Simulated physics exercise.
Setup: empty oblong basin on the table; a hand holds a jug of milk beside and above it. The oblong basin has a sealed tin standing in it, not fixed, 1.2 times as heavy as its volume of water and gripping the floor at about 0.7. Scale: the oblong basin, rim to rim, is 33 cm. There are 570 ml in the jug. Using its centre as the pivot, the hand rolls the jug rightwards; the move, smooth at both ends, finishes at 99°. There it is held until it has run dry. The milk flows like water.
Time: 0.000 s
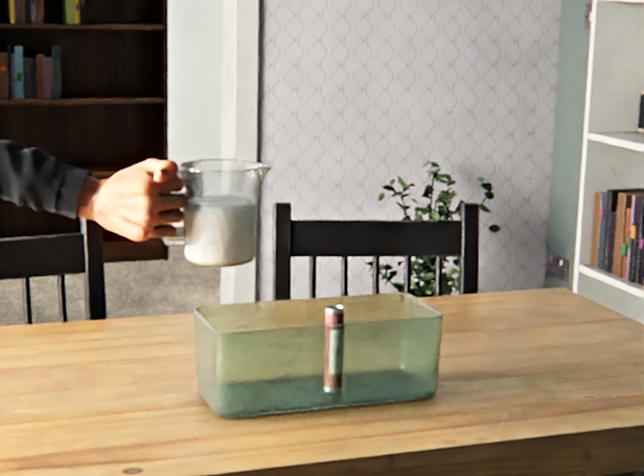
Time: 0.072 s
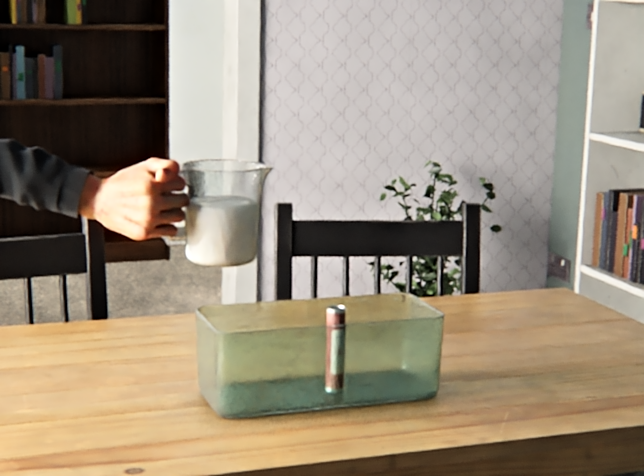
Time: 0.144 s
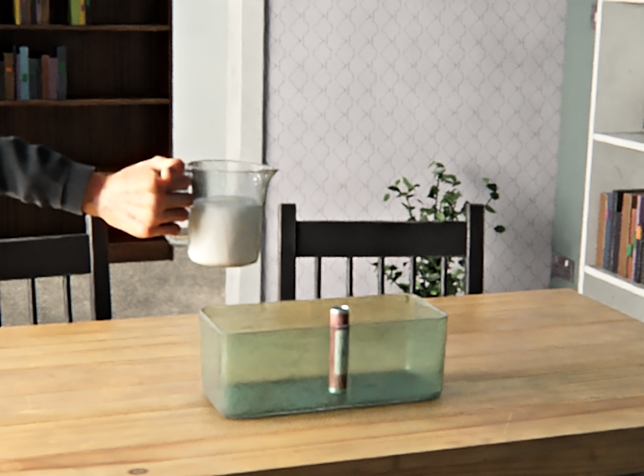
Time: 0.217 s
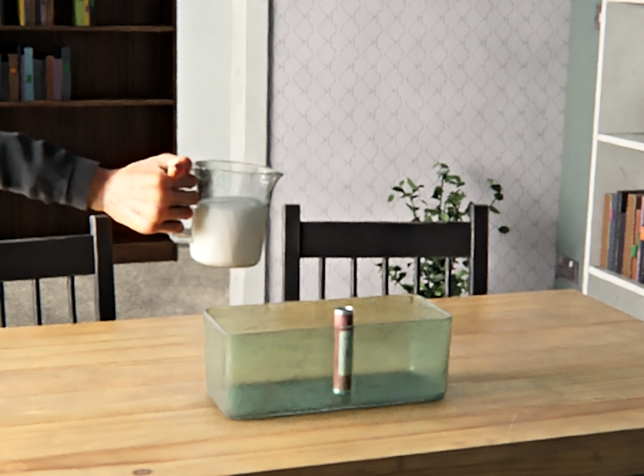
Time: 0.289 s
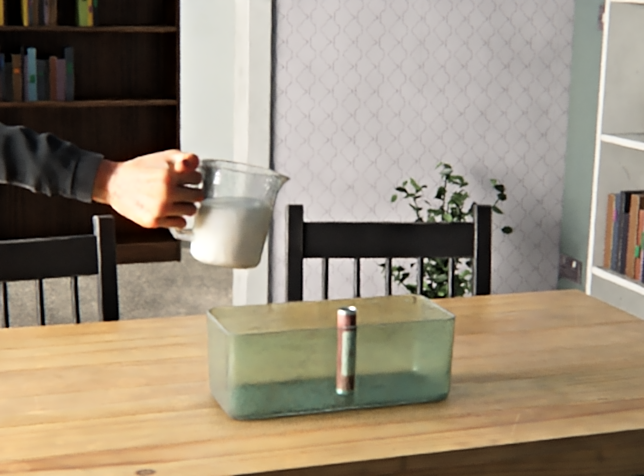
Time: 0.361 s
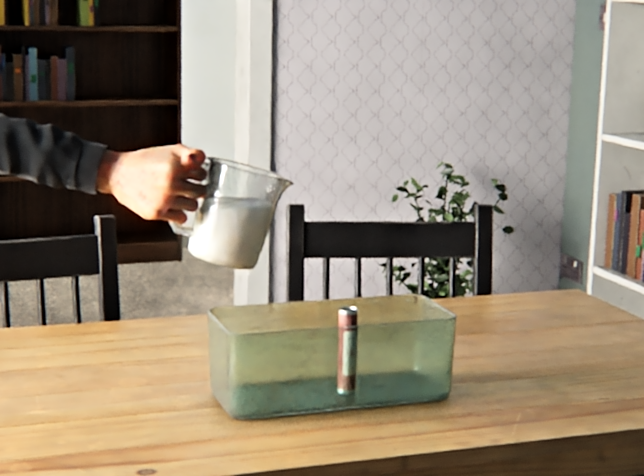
Hand slowly tilting a glass jug of milk slightly rightwards above a greenish glass basin with an upright tin on a wooden table.
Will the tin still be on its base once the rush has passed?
No, it gets tipped over.
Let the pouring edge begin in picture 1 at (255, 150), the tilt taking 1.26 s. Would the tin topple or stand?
After that, the tin stays vertical.
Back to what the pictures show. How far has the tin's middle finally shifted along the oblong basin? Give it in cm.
The middle of the tin ends some 8.0 cm along the basin.
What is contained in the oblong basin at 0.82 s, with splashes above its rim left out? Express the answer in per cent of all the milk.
Fraction in basin: Approx. 0%.
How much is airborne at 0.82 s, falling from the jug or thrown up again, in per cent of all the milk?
Near 6 per cent at that time.
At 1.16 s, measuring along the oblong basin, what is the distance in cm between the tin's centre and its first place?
Measured centre to centre, about 1 cm.
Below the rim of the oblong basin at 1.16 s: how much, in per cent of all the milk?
That comes to about 36 percent.
After 0.82 s the tilt is 63° and 94 per cent is still to pour; the tin stands where it began.
After 1.16 s the tilt is 92° and 43 per cent is still to pour; the tin stands 1 cm from where it began.
After 1.51 s the tilt is 99° and 6 per cent is still to pour; the tin lies on its side.
After 1.90 s the tilt is 99° and 0 per cent is still to pour; the tin lies on its side.
In the end the tin lies on its side.
